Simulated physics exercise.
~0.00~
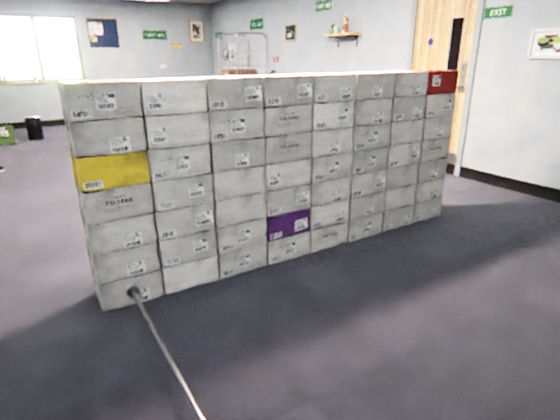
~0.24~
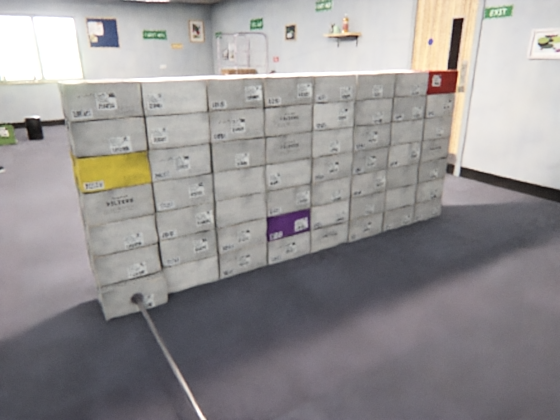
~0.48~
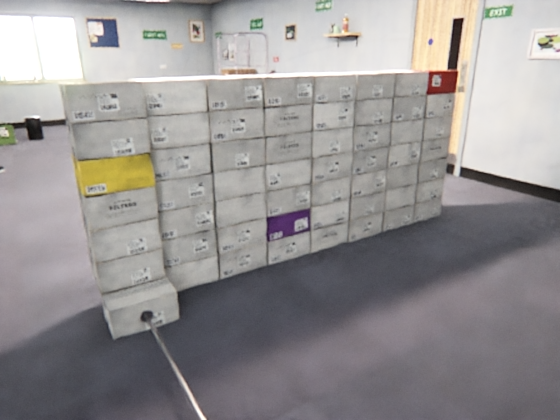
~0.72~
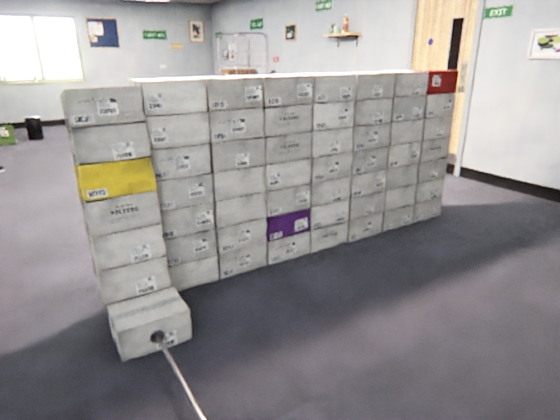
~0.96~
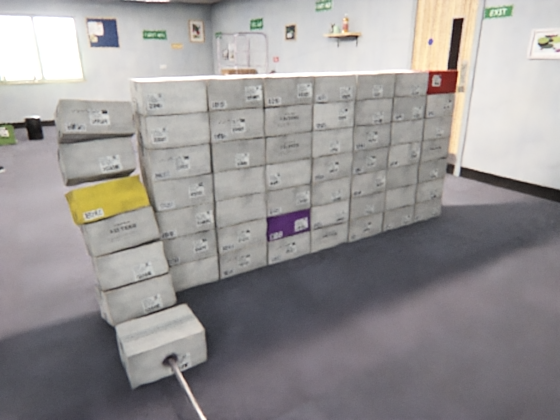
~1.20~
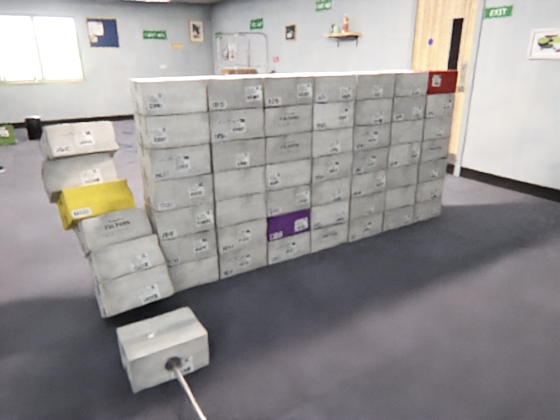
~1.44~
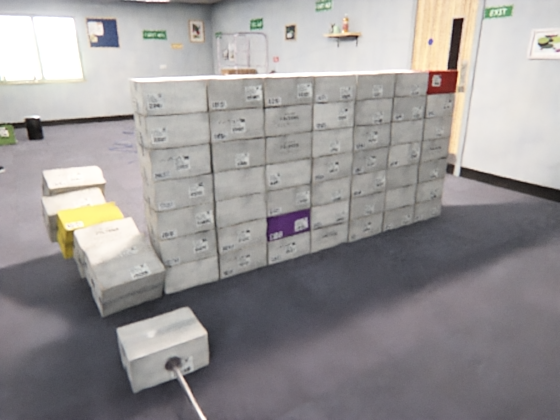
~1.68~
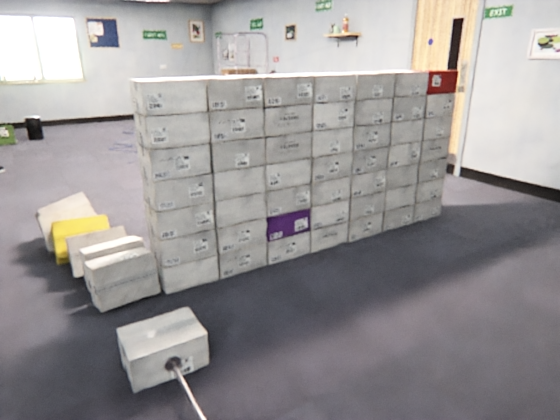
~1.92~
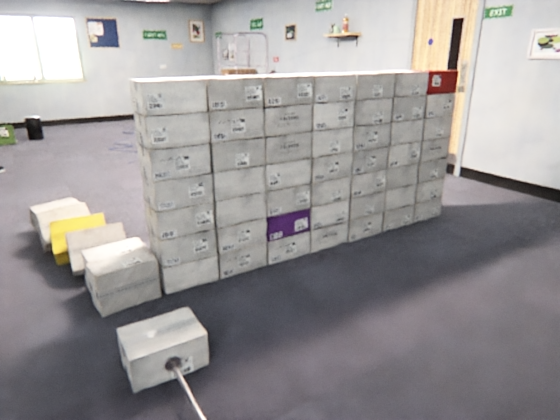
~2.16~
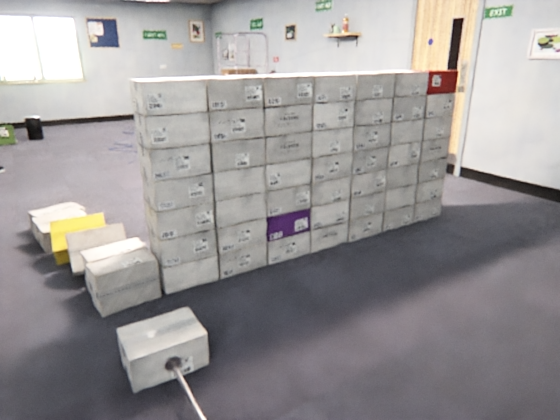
To begin with, pale grey boxes stand stacked as a wall in a room, with one yellow, one purple and one red among them, and a thin rod attached to the bottom box at the left end. The rod draws that box forward out of the wall. The column above it, including the yellow box, starts to tilt, then leans left and topples to the floor. The fallen boxes tumble over and settle in a row beside the wall. The rest of the wall, with the purple and red boxes, stays standing, and the pulled box sits alone in front.
